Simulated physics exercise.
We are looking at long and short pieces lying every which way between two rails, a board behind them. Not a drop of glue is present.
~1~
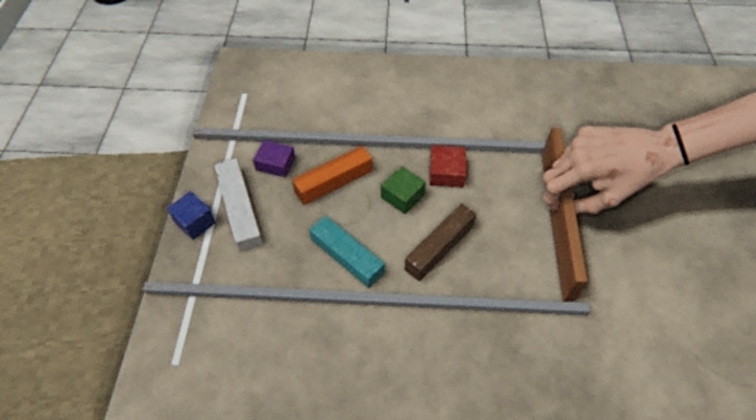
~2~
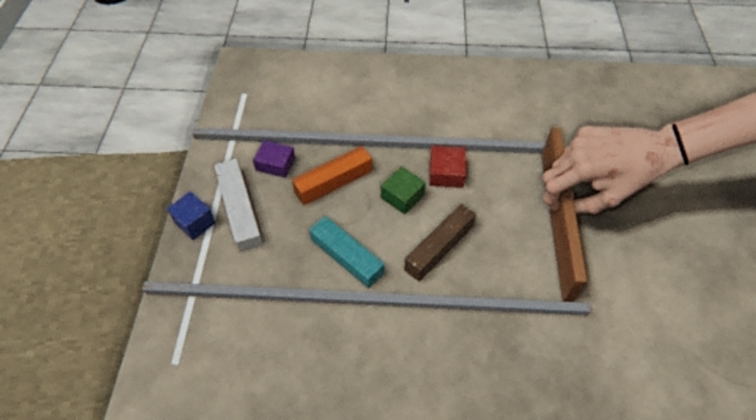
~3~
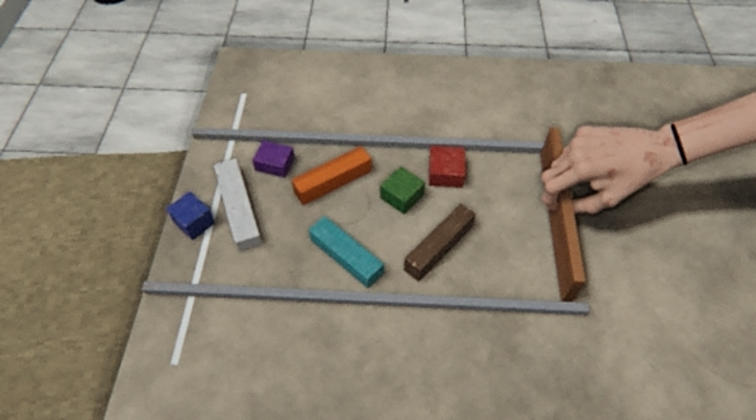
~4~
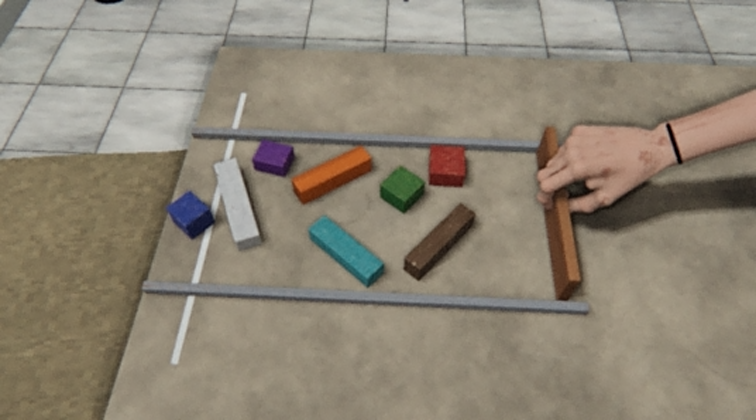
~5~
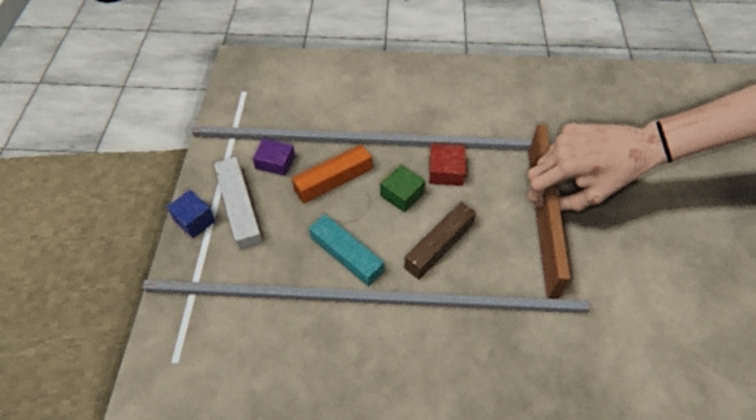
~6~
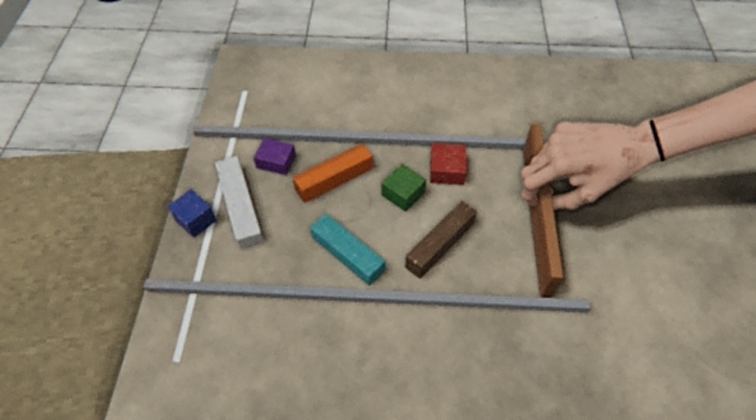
To begin with, a hand holds a brown board upright at the right end of two rails, with coloured blocks and bars lying scattered between them and a white tape line at the left. The hand then slides the board a short way left, still clear of the pieces, which stay where they are.
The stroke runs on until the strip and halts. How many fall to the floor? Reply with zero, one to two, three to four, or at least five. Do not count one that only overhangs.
It comes to three to four.
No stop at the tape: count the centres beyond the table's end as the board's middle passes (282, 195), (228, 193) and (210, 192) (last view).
Over the end: 0, 3, 4.
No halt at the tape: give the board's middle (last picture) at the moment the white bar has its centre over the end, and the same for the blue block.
For the white bar at (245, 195), for the blue block at (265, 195).
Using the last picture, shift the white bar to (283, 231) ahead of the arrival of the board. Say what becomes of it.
Here the white bar departs.
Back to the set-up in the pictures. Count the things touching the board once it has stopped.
Count recorded: 3.
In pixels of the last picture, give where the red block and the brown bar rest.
(210, 151) and (195, 233), roughly.
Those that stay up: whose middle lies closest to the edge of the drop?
The turquoise bar is the one.
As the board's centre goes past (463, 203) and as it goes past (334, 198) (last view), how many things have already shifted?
It comes to 2 for the first spot, 6 for the other.
A little later, none off yet; blue block at rest near (192, 213); white bar at rest near (239, 201); purple block at rest near (275, 156).
Next, none off yet; blue block at rest near (192, 213); white bar moving near (233, 202); purple block shifted about its own width near (251, 152).
When it is over, the number that fall off is three or four; down, orange stick, purple block, white bar and blue block.
